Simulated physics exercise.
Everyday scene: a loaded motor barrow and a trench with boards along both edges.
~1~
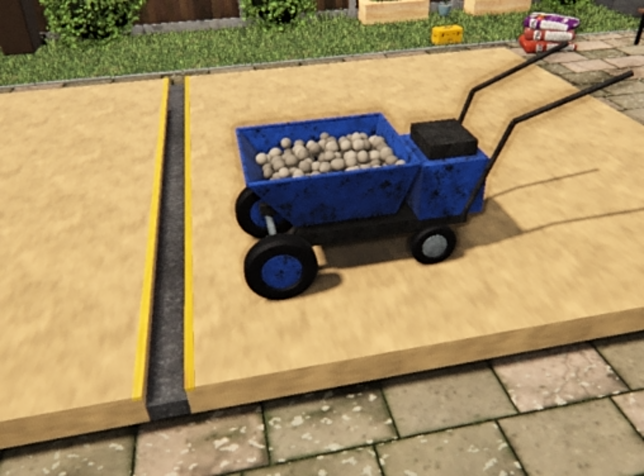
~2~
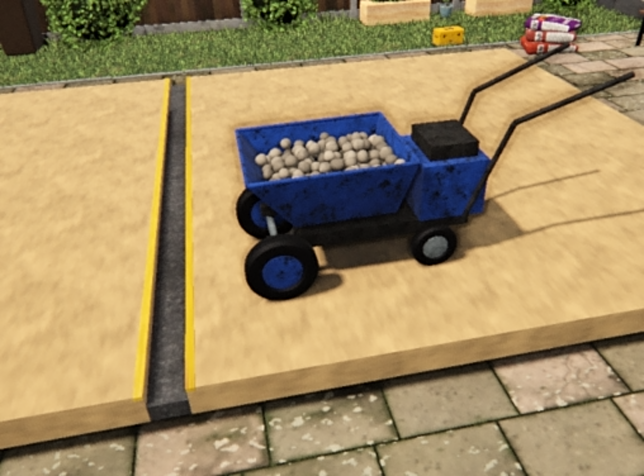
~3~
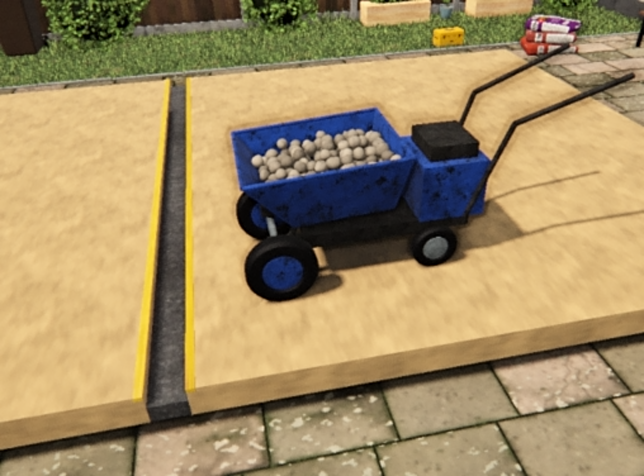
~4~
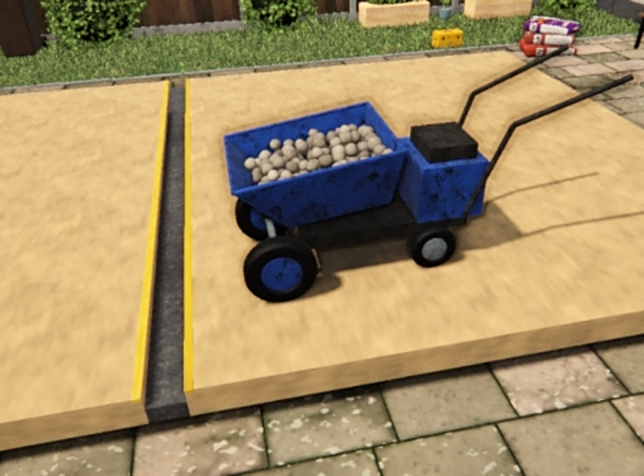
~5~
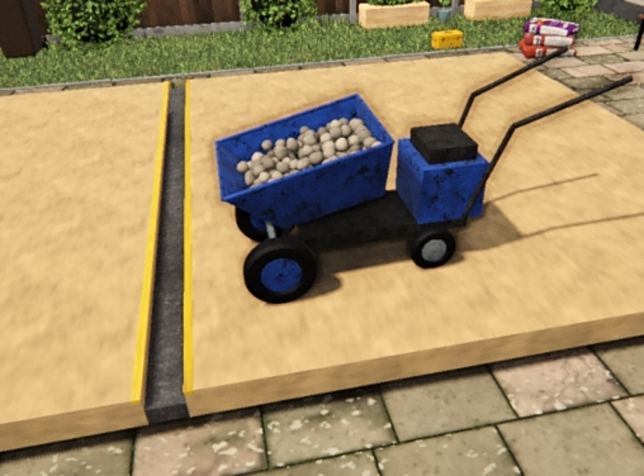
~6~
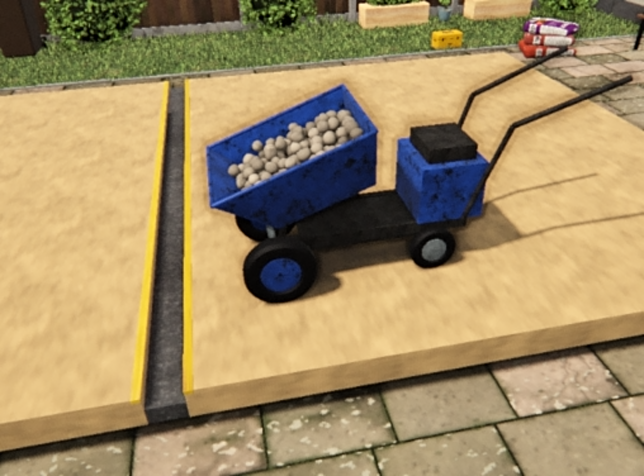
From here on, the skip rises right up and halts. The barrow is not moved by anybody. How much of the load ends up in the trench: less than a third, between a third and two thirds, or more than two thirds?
Between a third and two thirds.
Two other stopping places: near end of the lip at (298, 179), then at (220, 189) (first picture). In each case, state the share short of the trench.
Try 1: 30 %. Try 2: 0 %.
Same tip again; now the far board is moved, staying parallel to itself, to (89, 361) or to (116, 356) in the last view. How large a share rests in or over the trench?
Lab note: Try one 80 per cent, try two 60 per cent.
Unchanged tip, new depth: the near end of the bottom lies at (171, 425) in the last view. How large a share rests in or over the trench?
Estimated share: Approx. 60 %.
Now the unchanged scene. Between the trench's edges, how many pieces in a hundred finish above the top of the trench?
Near 60 %.
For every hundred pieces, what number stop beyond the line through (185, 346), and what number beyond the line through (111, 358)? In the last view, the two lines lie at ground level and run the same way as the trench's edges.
In turn 80 and 20 in a hundred.
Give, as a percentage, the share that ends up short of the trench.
I'd estimate about 0 per cent of the load.
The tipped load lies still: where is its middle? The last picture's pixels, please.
Resting centre, last frame: Roughly (153, 280).
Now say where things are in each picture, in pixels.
Lip of the skip (248, 185), level; top of the load (330, 157), river pebbles; first edge of the trench (189, 342); far edge (141, 350), the trench under half as wide as the skip, and shallow for its width, in the first frame.
Lip of the skip (247, 187), level; top of the load (330, 156), in the second frame.
Lip of the skip (242, 189), tipped barely; top of the load (333, 156), in the third frame.
Lip of the skip (233, 194), tipped a little; top of the load (339, 153), in the fourth frame.
Lip of the skip (223, 200), tipped a little; top of the load (342, 145), in the fifth frame.
Lip of the skip (212, 207), tipped clearly; top of the load (330, 138); first edge of the trench (188, 345); far edge (140, 353), in the sixth frame.
Just after the last frame, skip tipped steeply; every one in the skip.
A moment on, skip tipped right over; the larger part in the skip; about a tenth in or heaped over the trench; about a tenth beyond it; just a few falling.
Further on, skip tipped right over; roughly a quarter in the skip; just a few short of the trench; roughly a third in or heaped over the trench; roughly a third beyond it.
When it is over, skip tipped right over; roughly a quarter in the skip; just a few short of the trench; roughly half in or heaped over the trench; roughly a third beyond it.
